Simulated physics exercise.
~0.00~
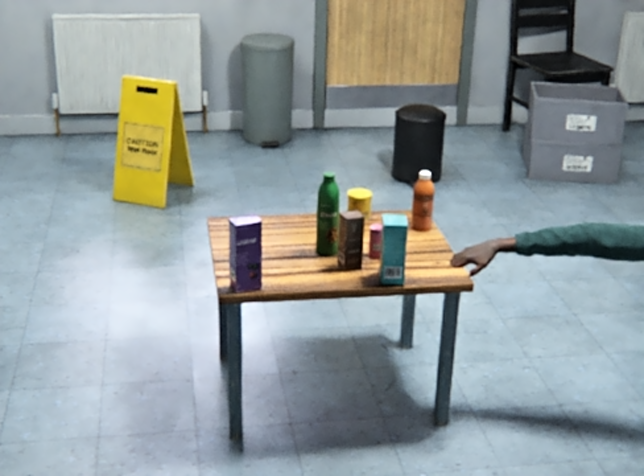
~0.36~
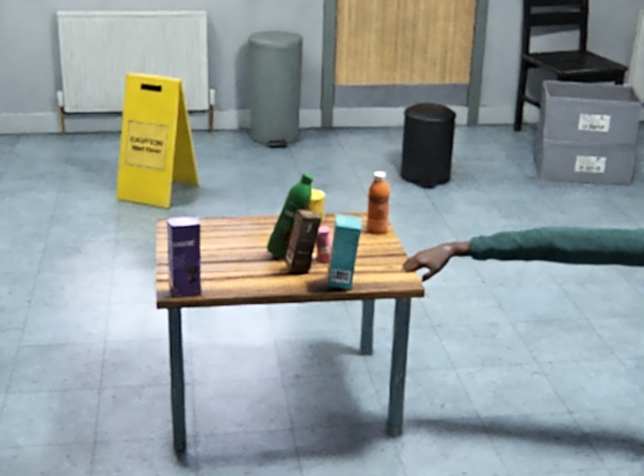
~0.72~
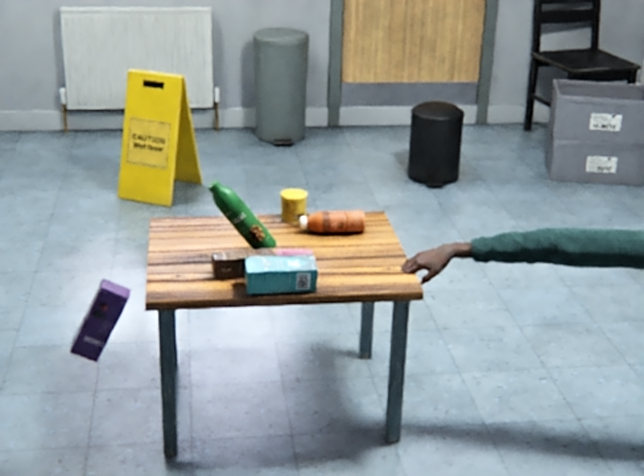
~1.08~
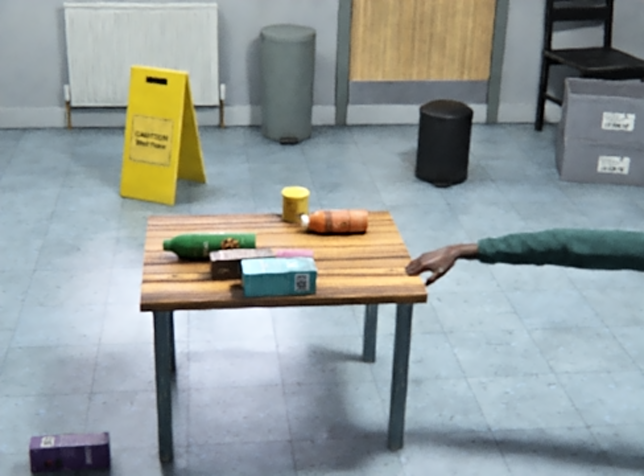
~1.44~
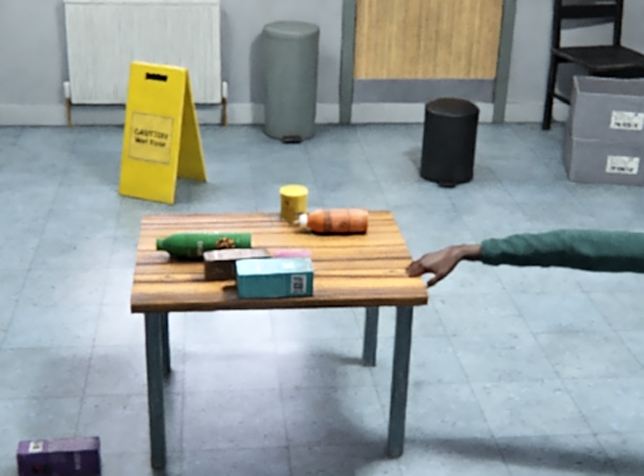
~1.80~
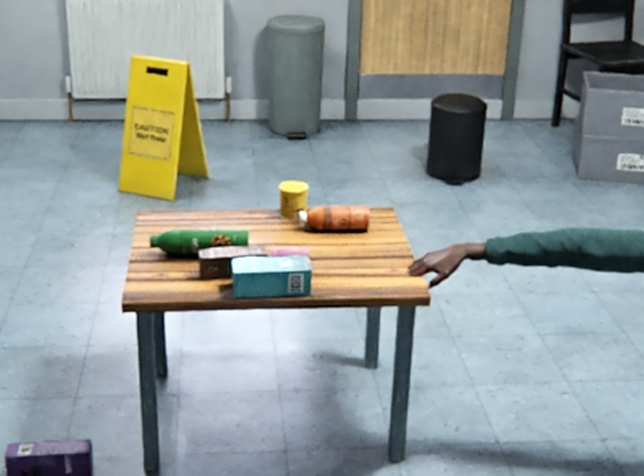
In the video, a hand at the right edge of a wooden table shoves it left, toppling the cartons, the pink shaker and the green and orange bottles; the purple carton falls off the left side onto the floor, while the yellow tin stays upright.
